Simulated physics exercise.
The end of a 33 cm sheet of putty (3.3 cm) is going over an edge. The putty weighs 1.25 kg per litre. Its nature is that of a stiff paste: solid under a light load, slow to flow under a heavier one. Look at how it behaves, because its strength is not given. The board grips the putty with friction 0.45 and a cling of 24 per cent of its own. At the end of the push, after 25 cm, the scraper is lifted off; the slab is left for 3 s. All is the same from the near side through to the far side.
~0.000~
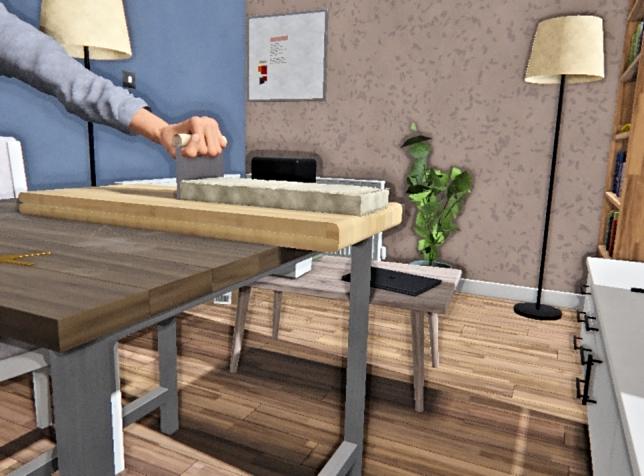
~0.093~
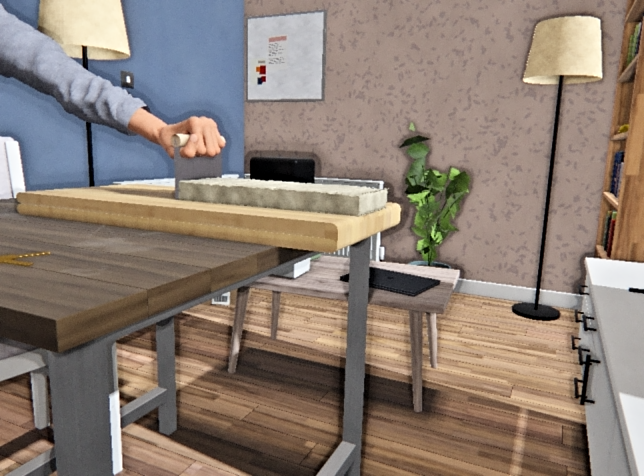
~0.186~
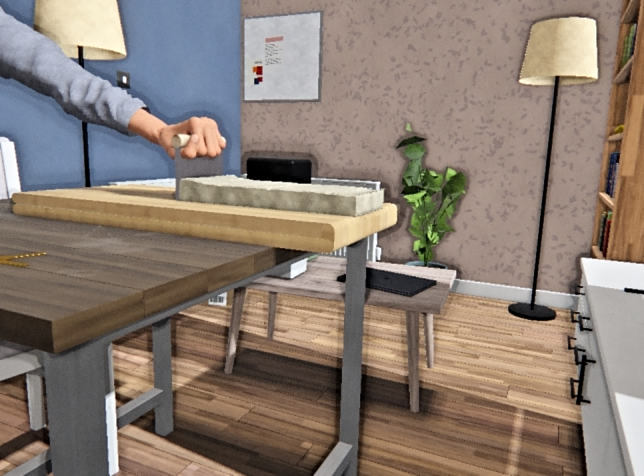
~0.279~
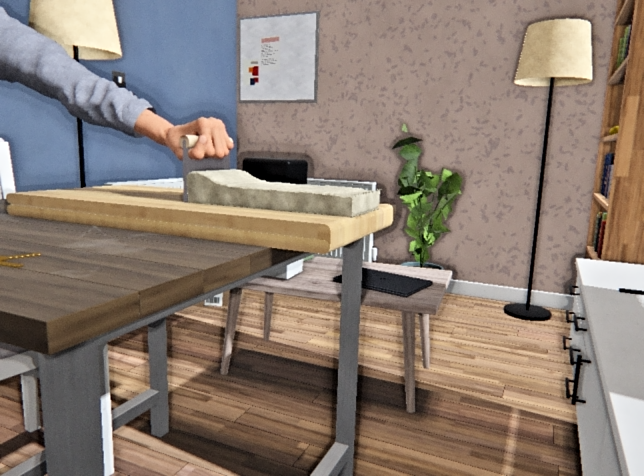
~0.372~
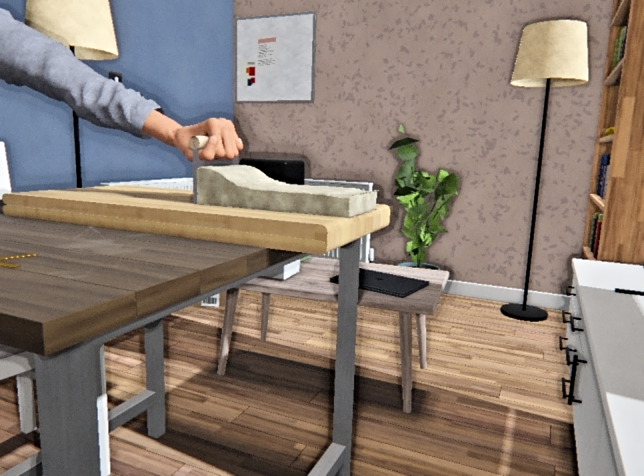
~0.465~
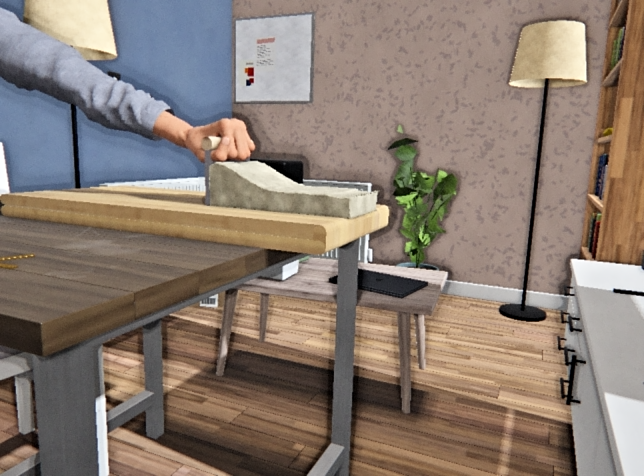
A hand with a scraper pushes a gray slab rightward, bunching up its left end.
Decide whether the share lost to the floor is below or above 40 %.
Forecast: North of 40 %.
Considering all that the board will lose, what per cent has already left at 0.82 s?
Roughly 30 percent.
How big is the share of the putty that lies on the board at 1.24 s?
Roughly 30 percent.
After 0.82 s, 79 % lies on the board and 0 % has fallen.
After 1.24 s, 31 % lies on the board and 22 % has fallen.
After 1.66 s, 23 % lies on the board and 72 % has fallen.
After 2.08 s, 23 % lies on the board and 72 % has fallen.
After 4.08 s, at the end, 23 % lies on the board and 72 % has fallen.
